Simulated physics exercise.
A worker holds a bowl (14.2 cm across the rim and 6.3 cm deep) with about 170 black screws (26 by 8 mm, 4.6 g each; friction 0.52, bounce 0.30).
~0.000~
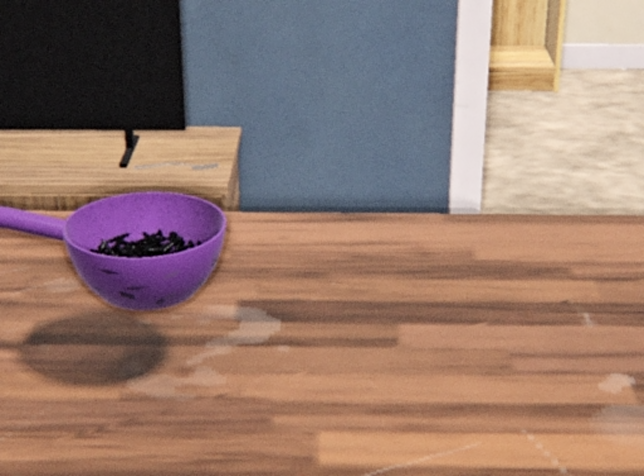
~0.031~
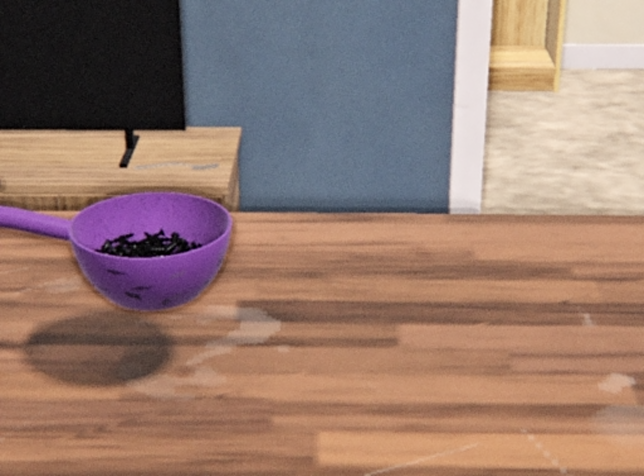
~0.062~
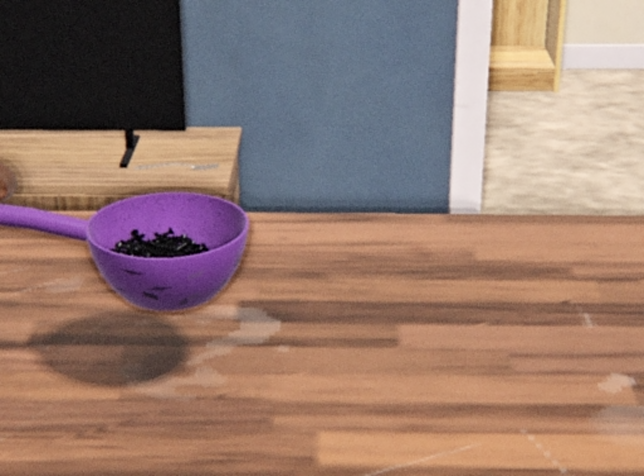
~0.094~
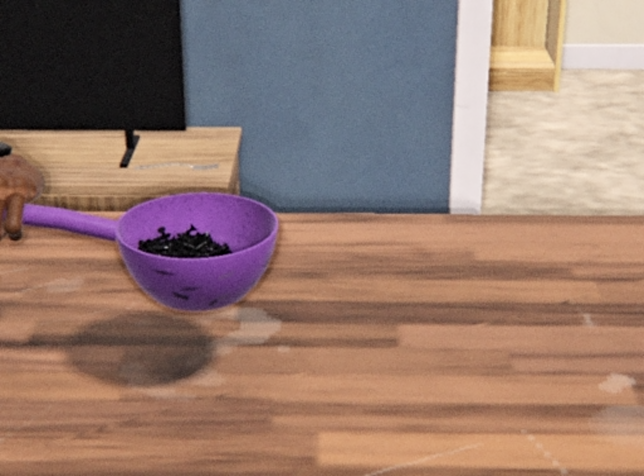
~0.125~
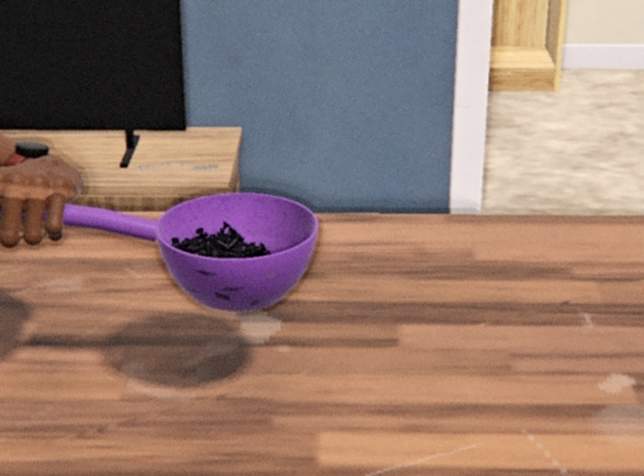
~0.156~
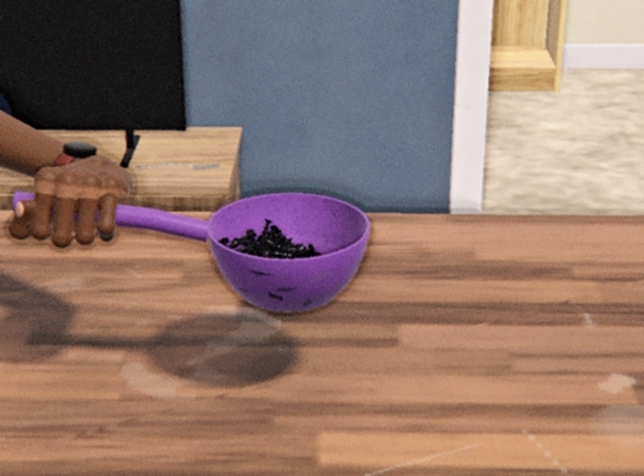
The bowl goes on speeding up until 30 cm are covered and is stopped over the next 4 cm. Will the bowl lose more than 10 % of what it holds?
Lost: Over.
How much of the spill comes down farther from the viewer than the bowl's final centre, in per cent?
About 60 per cent.
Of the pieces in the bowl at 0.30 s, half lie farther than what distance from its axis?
About 4.5 cm.
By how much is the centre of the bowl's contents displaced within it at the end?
Some 2.5 cm.
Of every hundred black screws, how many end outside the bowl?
Roughly 25 per cent.
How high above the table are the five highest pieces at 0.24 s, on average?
Roughly 14 cm.
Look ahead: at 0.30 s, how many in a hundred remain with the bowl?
About 100 per cent.
Then, at 0.24 s, tilt 0 degrees; bowl 100 %; middle of all pieces near (467, 269).
Then, at 0.30 s, tilt 0 degrees; bowl 100 %; middle of all pieces near (565, 251).
After 0.36 s, tilt 0 degrees; bowl 90 %, in the air 10 %; middle of all pieces near (579, 235).
After 0.42 s, tilt 0 degrees; bowl 80 %, in the air 20 %; middle of all pieces near (580, 239).
At rest (1.0 s), fallen right of where it stops 25 %, bowl 75 %.
